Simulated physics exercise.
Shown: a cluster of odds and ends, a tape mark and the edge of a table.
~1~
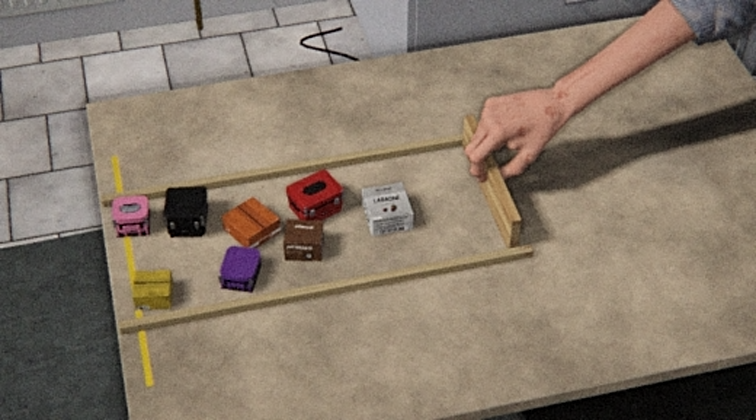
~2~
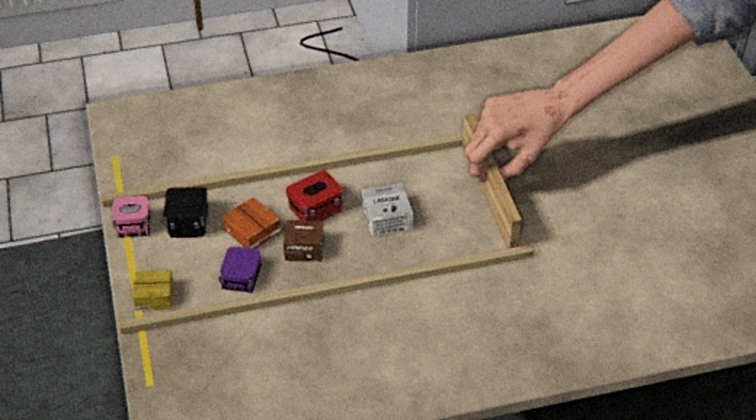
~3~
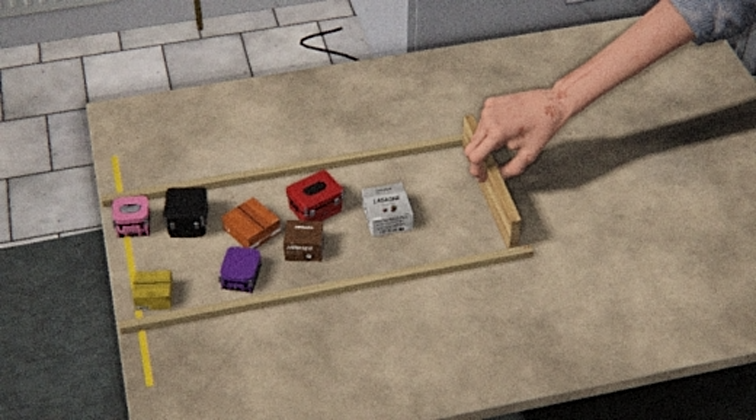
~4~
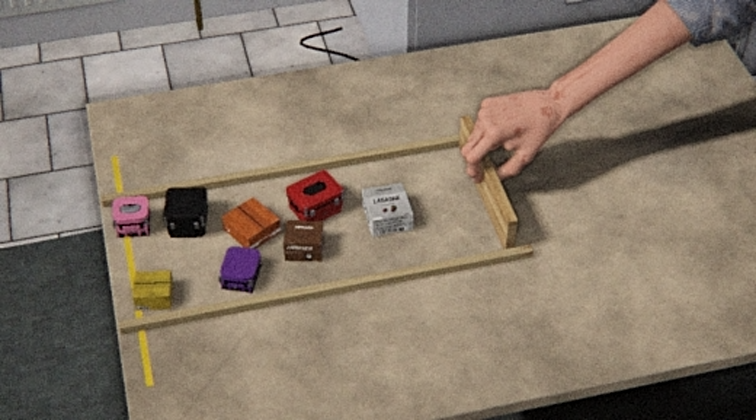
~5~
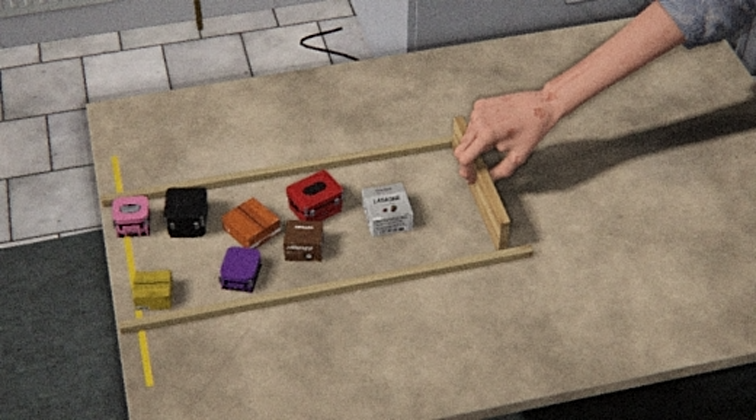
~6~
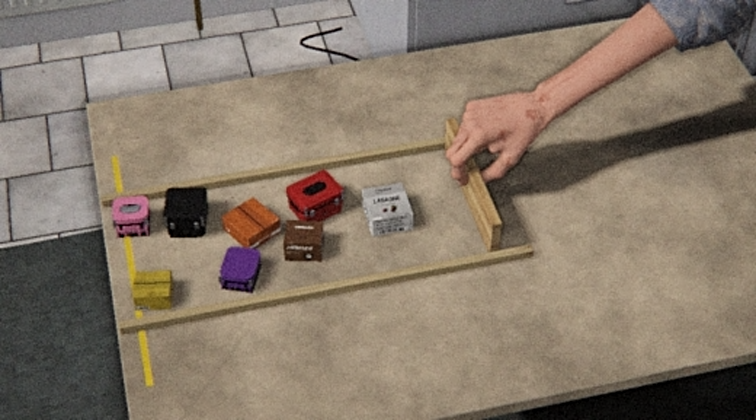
On a tabletop, a hand slowly sliding a wooden board slightly left between two rails toward small colourful cases, which stay still.
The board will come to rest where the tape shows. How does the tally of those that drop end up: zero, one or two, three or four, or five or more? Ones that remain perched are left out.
The tally ends at five or more.
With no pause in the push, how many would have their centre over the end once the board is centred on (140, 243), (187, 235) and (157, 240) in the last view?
Per position: 6 / 3 / 6.
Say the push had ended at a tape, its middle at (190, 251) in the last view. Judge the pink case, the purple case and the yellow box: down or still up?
Observed: Pink case slides off; purple case slides off; yellow box slides off.
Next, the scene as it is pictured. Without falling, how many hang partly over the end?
The count is 2.
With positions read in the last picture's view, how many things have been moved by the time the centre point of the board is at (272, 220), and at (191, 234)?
So far 7, and 8 at the second.
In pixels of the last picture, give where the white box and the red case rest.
Okay, so first (108, 260), and next (105, 216).
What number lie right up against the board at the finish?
Contact count: 2.
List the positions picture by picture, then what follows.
In the first picture, pink case (132, 217); yellow box (153, 290); black case (187, 212); board (490, 181); tape (131, 262).
In the second picture, yellow box (153, 290); orange box (252, 224).
In the third picture, black case (187, 212); purple case (241, 270).
In the fourth picture, pink case (132, 217); brown box (304, 241).
In the fifth picture, yellow box (153, 290); white box (387, 209).
In the sixth picture, pink case (132, 217); yellow box (153, 290); black case (187, 212); board (472, 185); tape (131, 262).
Early on, none off yet; pink case at rest near (132, 217); yellow box at rest near (153, 290); black case at rest near (186, 212).
Finally, the number that fall off is five or more; lost, brown box, orange box, purple case, black case, yellow box and pink case.
